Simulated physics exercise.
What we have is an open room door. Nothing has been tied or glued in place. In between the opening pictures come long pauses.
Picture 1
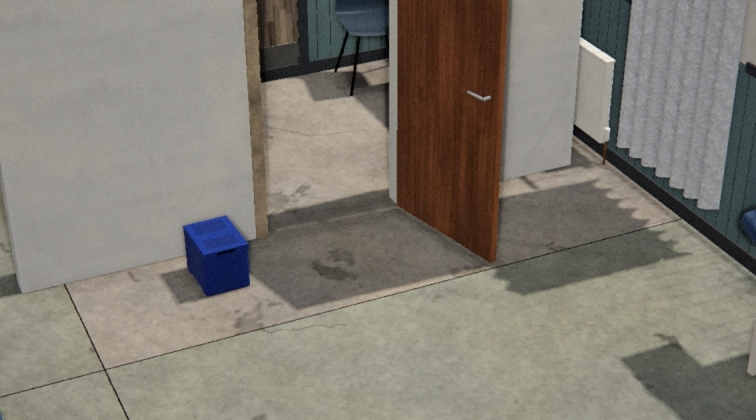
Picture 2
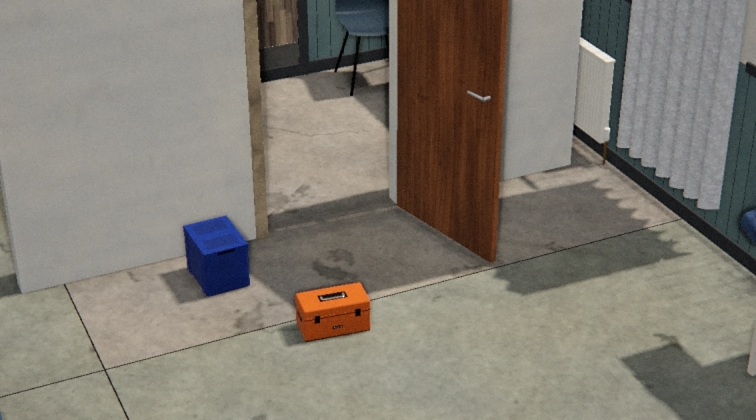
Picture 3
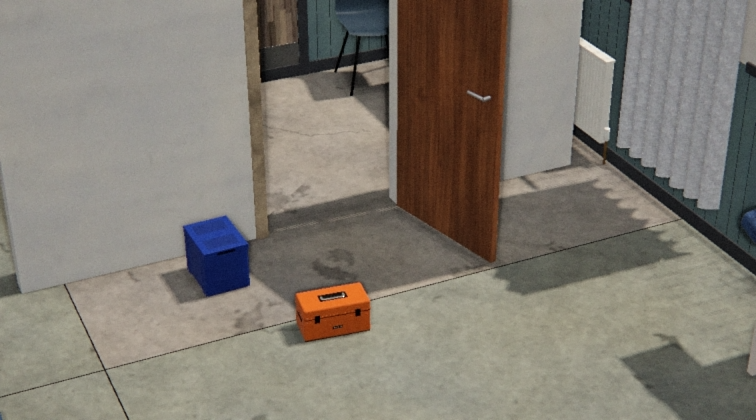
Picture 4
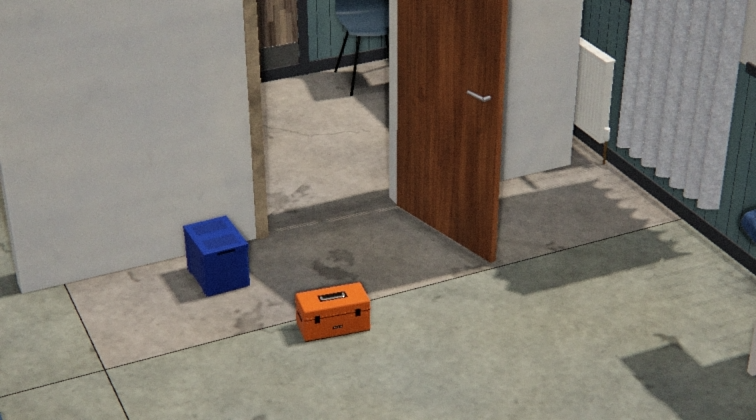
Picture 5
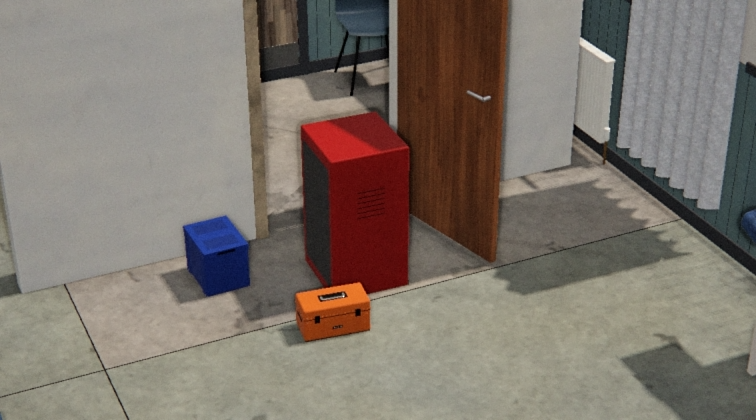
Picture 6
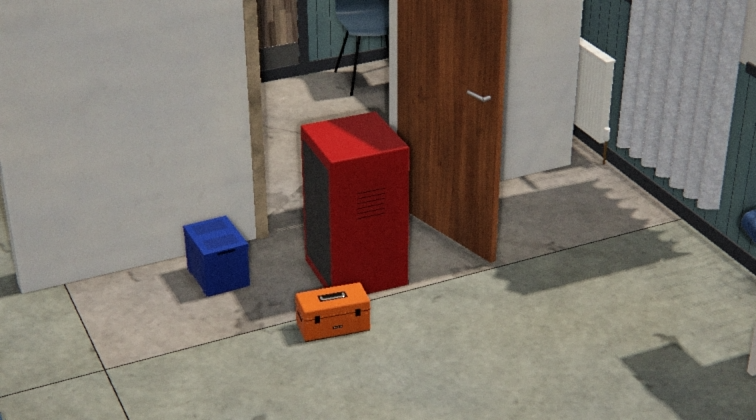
Nothing is seen moving in this steady, high-angle view of a room with a pale concrete floor, where a brown door stands wide open beside a light grey wall. A blue tote sits left of the doorway, with a chair beyond the opening and a white radiator at right. An orange toolbox appears in front, then a tall red cabinet-like appliance appears behind it in the doorway.
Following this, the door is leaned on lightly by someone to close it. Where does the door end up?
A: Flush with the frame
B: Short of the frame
The answer is B.
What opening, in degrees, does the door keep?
Roughly 65°.
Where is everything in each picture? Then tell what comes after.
The first frame shows door wide open and still; blue tote (217, 256).
The second frame shows door wide open and still; blue tote (217, 256); orange toolbox (333, 312).
The third frame shows door wide open and still; blue tote (217, 256); orange toolbox (333, 312).
The fourth frame shows door wide open and still; blue tote (217, 256); orange toolbox (333, 312).
The fifth frame shows door wide open and still; blue tote (217, 256); orange toolbox (333, 312).
The sixth frame shows door wide open and still; red appliance (355, 206); blue tote (217, 256).
Then, 0.30 s later than the last frame, door 97° open.
Then, 0.50 s later than the last frame, door 84° open.
Then, 0.60 s later than the last frame, door 75° open.
Then, 0.80 s later than the last frame, door 67° open; red appliance moved a little near (351, 206).
When it is over, door 66° open; all 3 as before. End places, in pixels of the last picture, red appliance near (351, 206).
